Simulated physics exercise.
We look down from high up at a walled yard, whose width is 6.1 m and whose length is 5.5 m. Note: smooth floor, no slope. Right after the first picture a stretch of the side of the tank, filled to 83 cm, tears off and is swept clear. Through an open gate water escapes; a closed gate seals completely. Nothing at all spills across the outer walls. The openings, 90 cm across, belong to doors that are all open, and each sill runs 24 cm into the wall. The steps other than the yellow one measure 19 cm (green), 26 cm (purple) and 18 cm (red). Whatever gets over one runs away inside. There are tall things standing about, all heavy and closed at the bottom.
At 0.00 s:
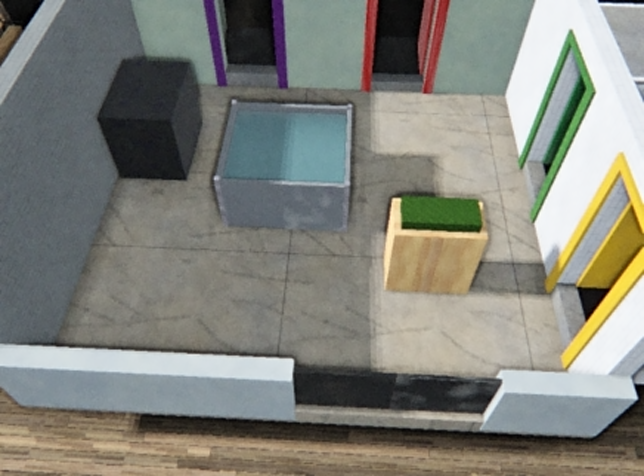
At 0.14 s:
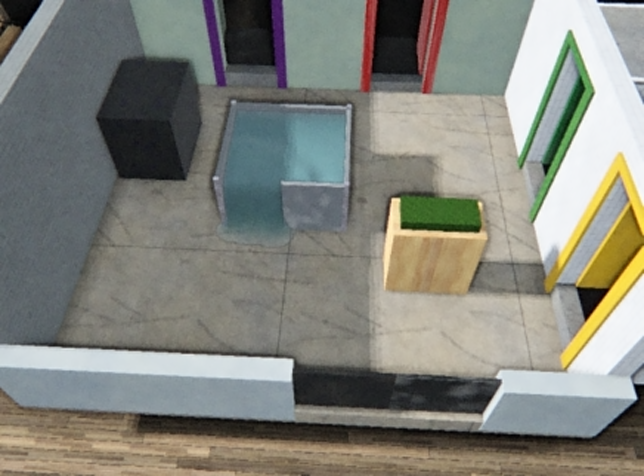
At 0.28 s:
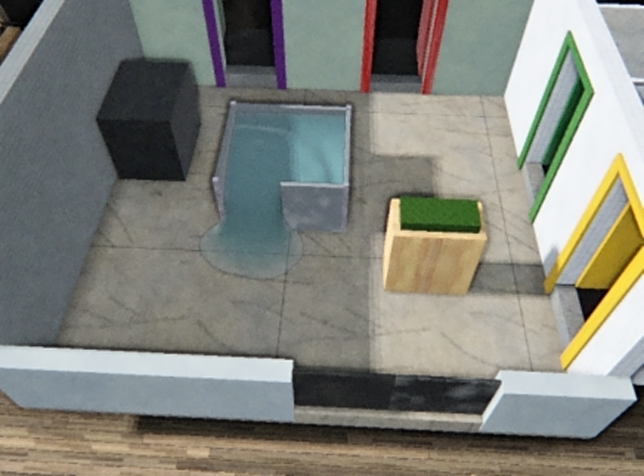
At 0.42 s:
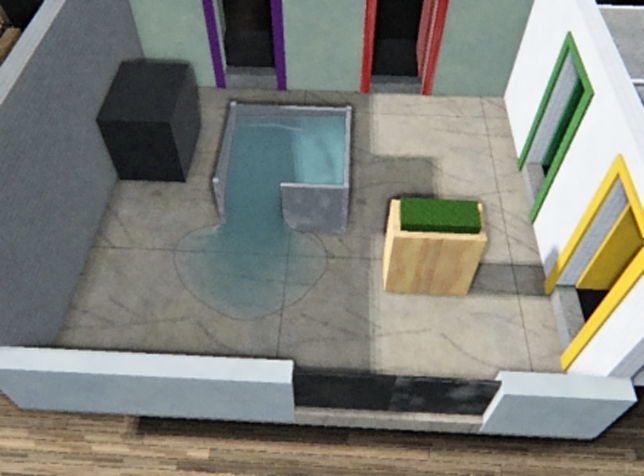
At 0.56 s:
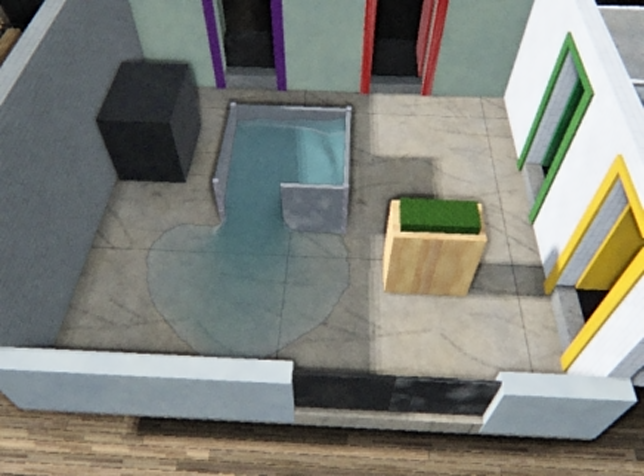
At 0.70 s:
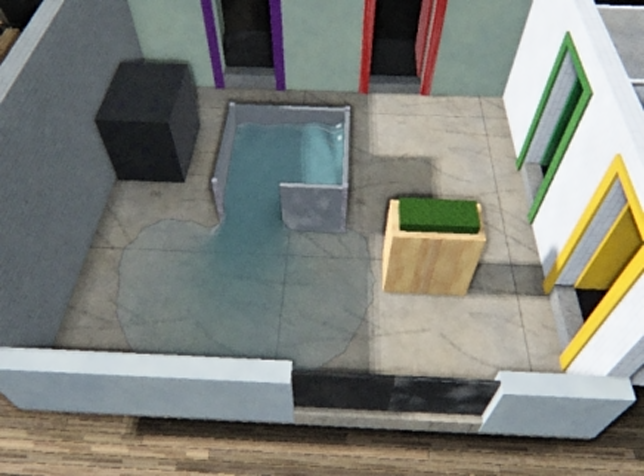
At first, still water fills a grey tank in a walled yard with open doorways, between a dark block and a wooden box topped with green. Then the left part of the tank's front side disappears, and water pours through the gap, spreading across the floor toward the viewer in a widening, rounded pool.
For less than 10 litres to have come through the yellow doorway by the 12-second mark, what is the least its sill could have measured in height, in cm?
13.5 cm or so.
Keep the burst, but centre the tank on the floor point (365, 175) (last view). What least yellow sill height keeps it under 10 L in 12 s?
It should be around 11.0 cm high.
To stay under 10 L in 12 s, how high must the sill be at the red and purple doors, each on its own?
Some 5.0 cm for red, some 8.0 cm for purple.
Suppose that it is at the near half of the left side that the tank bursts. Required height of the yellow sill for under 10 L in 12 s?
Some 15 cm.
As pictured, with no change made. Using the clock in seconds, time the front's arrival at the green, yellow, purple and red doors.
Arrives: Green 3.4 s / yellow 2.4 s / purple 4.5 s / red 6.0 s.
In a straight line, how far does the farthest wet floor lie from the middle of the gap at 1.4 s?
Roughly 3.4 m.
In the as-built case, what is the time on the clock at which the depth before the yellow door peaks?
Approximately 3.0 s.
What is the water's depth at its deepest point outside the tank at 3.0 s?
26 cm.
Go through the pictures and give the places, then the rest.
Still water, 83 cm deep, in the tank at (287, 146); the yellow door at (588, 279) is dry, in the first picture.
The front is at (265, 242), 0.3 m from the gap at (255, 212); 0.2 m2 of floor is wet, 83 cm left at the back, in the second picture.
The front is at (242, 271), 0.8 m from the gap at (254, 213); 0.8 m2 of floor is wet, 81 cm left at the back, in the third picture.
The gap is at (255, 215), the front 1.4 m out at (231, 311); the back of the tank holds 72 cm, in the fourth picture.
The gap is at (255, 215), the front 2.0 m out at a hidden place; the back of the tank holds 71 cm, in the fifth picture.
The front is at a hidden place, 2.4 m from the gap at (254, 215); 5.7 m2 of floor is wet, 69 cm left at the back; the yellow door at (585, 280), 4.1 m from the gap, is still 2.4 m from the nearest water, in the sixth picture.
After 1.4 s water covers 30 % of the floor, deepest (50 cm) near (41, 380); it has not reached the yellow door.
After 3.0 s water covers 45 % of the floor, deepest (26 cm) near (196, 388); 17 cm at the yellow door, 0 litres in over its 24 cm sill.
After 12.0 s water covers 95 % of the floor, deepest (12 cm) near (151, 88); 8 cm at the yellow door, 0 litres in over its 24 cm sill.
At the yellow door as built, the water arrived by 2.5 s and peaked near 17 cm at 3.0 s.
Run again over the same 12 s with other heights there, 26 litres in over 11.5 cm, 3 litres over 15.5 cm. The limit of 10 litres is kept from about 13.5 cm up.
